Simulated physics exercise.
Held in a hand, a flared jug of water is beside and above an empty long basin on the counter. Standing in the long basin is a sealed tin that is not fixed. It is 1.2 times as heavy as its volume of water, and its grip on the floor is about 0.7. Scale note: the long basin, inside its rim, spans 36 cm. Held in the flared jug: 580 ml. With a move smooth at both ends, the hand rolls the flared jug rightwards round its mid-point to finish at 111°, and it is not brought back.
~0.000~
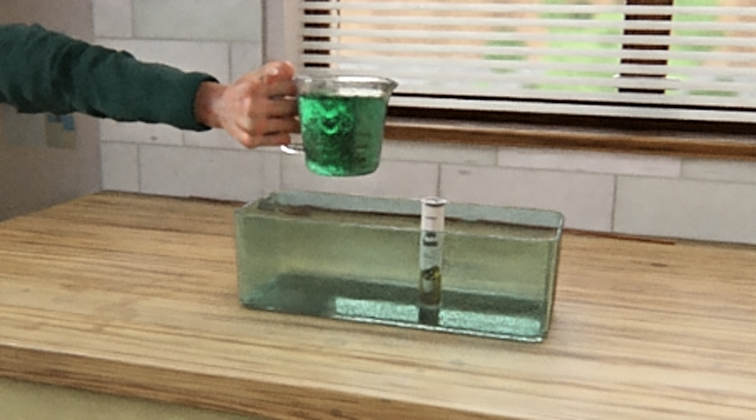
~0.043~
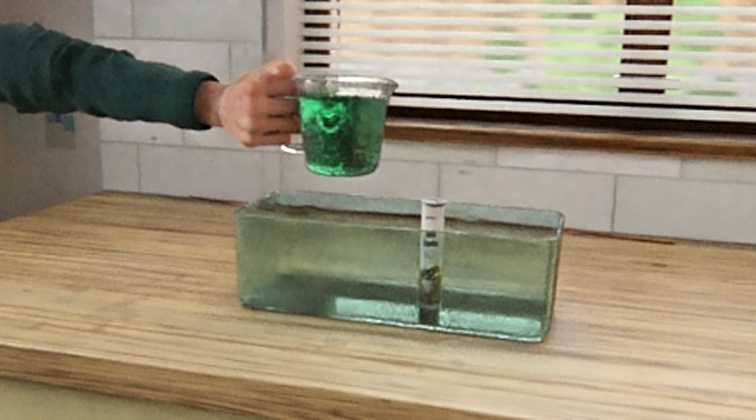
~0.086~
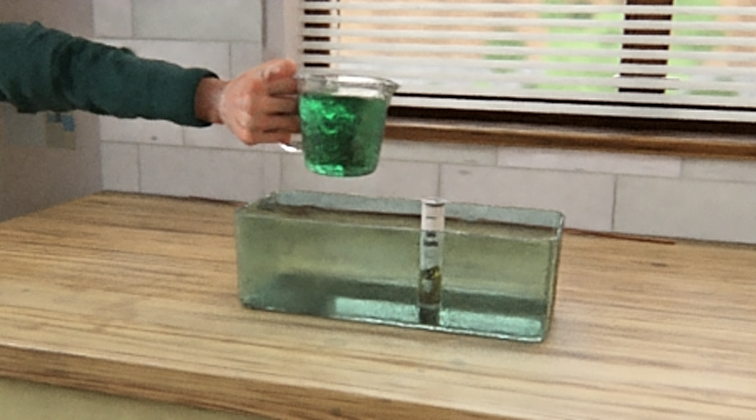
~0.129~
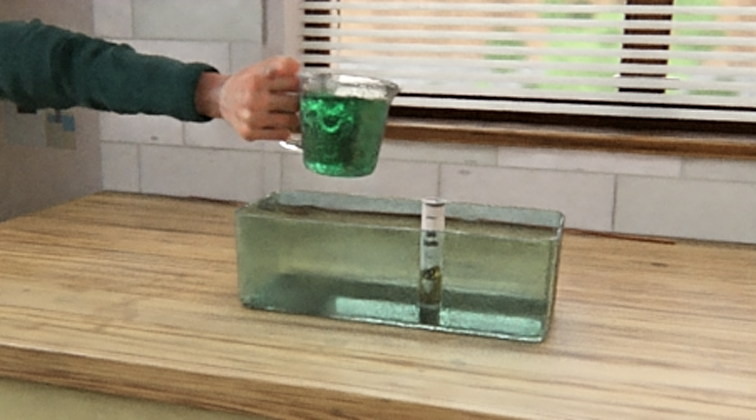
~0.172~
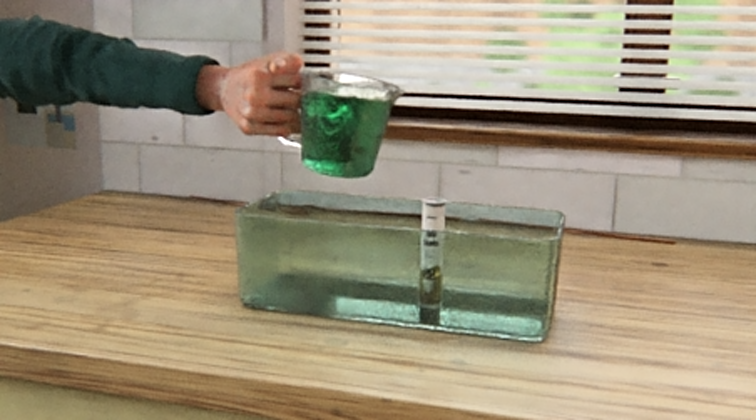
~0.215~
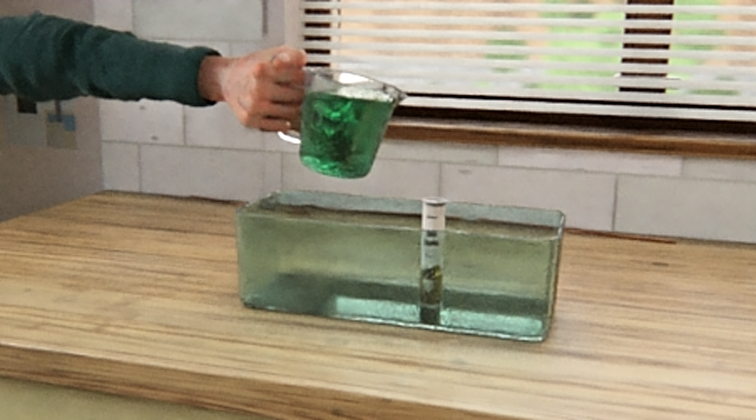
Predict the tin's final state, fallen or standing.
It gets tipped over.
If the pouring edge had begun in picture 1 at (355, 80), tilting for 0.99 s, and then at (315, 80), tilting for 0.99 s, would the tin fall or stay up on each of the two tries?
First it keeps standing; then it keeps standing.
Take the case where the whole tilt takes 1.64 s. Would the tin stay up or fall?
Outcome - the tin comes down.
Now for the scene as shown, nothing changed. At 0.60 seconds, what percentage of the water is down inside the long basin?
At that time the basin holds about 12 per cent of the liquid.
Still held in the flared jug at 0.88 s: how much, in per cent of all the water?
12 per cent or thereabouts.
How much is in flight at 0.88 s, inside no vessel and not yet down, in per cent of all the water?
8 per cent, roughly.
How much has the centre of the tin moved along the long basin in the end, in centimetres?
Net tin displacement: Roughly 7.5 cm.
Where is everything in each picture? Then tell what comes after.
It leans 0°; its right rim is at (398, 83); the water meets the walls at (304, 91) and (388, 95); the long basin's rim runs from (256, 202) to (560, 227); the tin's top is at (433, 206), in the first frame.
It leans 1°; its right rim is at (399, 83); the water meets the walls at (304, 91) and (388, 95), in the second frame.
It leans 2°; its right rim is at (400, 85); the water meets the walls at (305, 90) and (388, 96), in the third frame.
It leans 5°; its right rim is at (402, 88); the water meets the walls at (307, 90) and (390, 96), in the fourth frame.
It leans 8°; its right rim is at (404, 91); the water meets the walls at (309, 91) and (393, 97), in the fifth frame.
It leans 12°; its right rim is at (407, 96); the water meets the walls at (311, 92) and (397, 98), in the sixth frame.
After 0.60 s the tilt is 73° and 68 per cent is still to pour; the tin stands where it began.
After 0.88 s the tilt is 108° and 11 per cent is still to pour; the tin leans 8°.
After 1.17 s the tilt is 111° and 0 per cent is still to pour; the tin lies on its side.
After 1.49 s the tilt is 111° and 0 per cent is still to pour; the tin lies on its side.
In the end the tin lies on its side.
